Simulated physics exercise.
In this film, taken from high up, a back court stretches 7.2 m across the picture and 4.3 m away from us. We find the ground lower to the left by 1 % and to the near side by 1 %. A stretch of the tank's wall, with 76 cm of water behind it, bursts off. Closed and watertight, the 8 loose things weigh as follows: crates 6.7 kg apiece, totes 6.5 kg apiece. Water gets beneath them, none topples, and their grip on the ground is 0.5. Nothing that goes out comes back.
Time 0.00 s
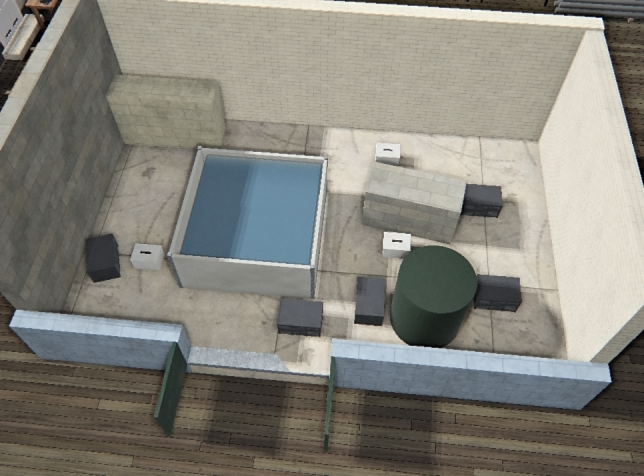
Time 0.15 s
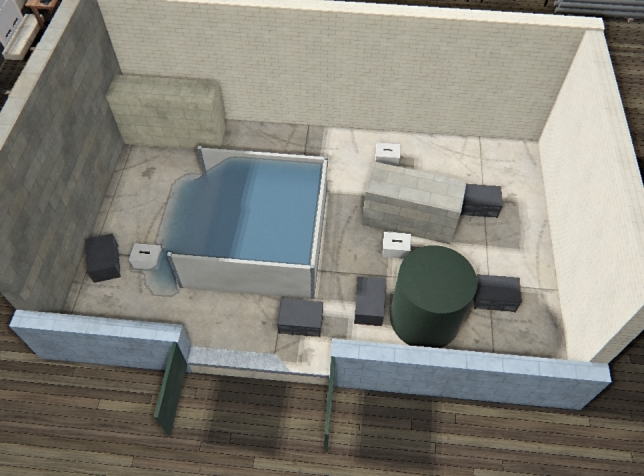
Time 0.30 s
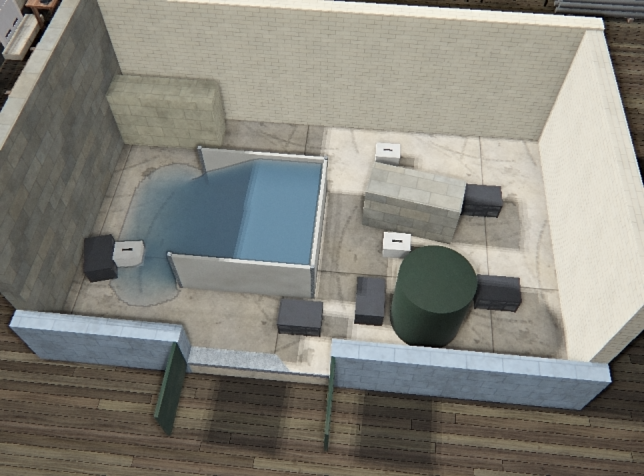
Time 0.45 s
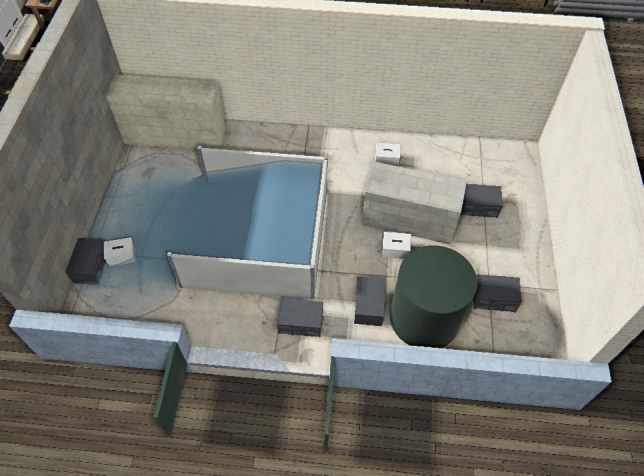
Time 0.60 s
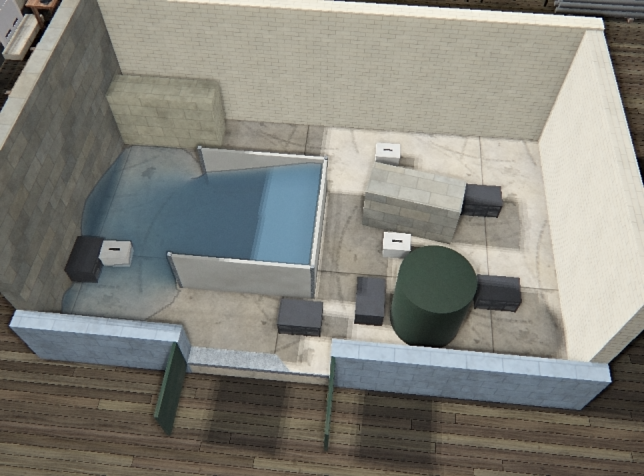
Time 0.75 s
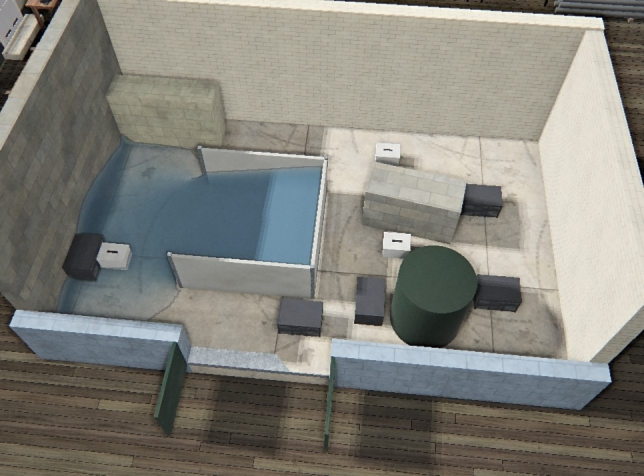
A walled back court with a pale, cracked floor is seen from high up by a still camera. A square tank of blue water stands left of centre, with a white tote and a dark crate to its left, and more boxes, a grey block and a dark green cylinder to the right. The tank's left wall gives way, water spreads leftward across the floor, and the tote, then the crate, shift slightly left.
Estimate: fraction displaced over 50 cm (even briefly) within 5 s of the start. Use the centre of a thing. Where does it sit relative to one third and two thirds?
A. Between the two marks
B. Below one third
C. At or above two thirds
Answer: C.
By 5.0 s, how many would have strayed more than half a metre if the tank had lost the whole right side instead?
Then the count would be 5.
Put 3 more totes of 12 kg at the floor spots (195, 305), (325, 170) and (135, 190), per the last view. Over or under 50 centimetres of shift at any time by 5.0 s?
In order: Beyond it, beyond it, beyond it.
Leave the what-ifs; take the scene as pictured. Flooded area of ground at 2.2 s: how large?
I'd put it close to 13 m2.
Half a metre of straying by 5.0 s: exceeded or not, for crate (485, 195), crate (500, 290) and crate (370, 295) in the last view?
Listed in sequence: Higher; lower; higher for the last.
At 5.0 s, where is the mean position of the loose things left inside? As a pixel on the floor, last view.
Close to (427, 261).
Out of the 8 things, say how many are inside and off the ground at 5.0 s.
5.
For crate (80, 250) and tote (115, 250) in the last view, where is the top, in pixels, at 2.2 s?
Roughly (104, 291), then roughly (173, 297).
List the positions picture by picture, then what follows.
A tote at (146, 253), on the bottom; a crate at (100, 252) rests on the ground; 3.7 m2 under water; 0 of 8 have shifted, in the first frame.
A tote at (145, 253) rests on the ground; a crate at (100, 252), on the bottom; 4.9 m2 under water; 0 of 8 have shifted, in the second frame.
A tote at (128, 250), on the bottom, 28 cm from its start; a crate at (98, 253) rests on the ground; 6.3 m2 under water; 1 of 8 have shifted, in the third frame.
A tote at (118, 248), afloat, 42 cm from its start; a crate at (85, 256), on the bottom, 21 cm from its start; 7.9 m2 under water; 2 of 8 have shifted, in the fourth frame.
A tote at (115, 249) floats, 44 cm from its start; a crate at (84, 254), afloat, 21 cm from its start; 8.8 m2 under water; 2 of 8 have shifted, in the fifth frame.
A tote at (113, 252), afloat, 46 cm from its start; a crate at (82, 251), afloat, 22 cm from its start; 9.0 m2 under water; 2 of 8 have shifted, in the sixth frame.
After 1.1 s 1 of 8 are over 50 cm from their spots; 2 afloat.
After 2.2 s 2 of 8 are over 50 cm from their spots; 2 afloat.
After 3.5 s 5 of 8 are over 50 cm from their spots; 4 afloat.
After 5.0 s 6 of 8 are over 50 cm from their spots, and 6 have been at some point; 5 afloat.
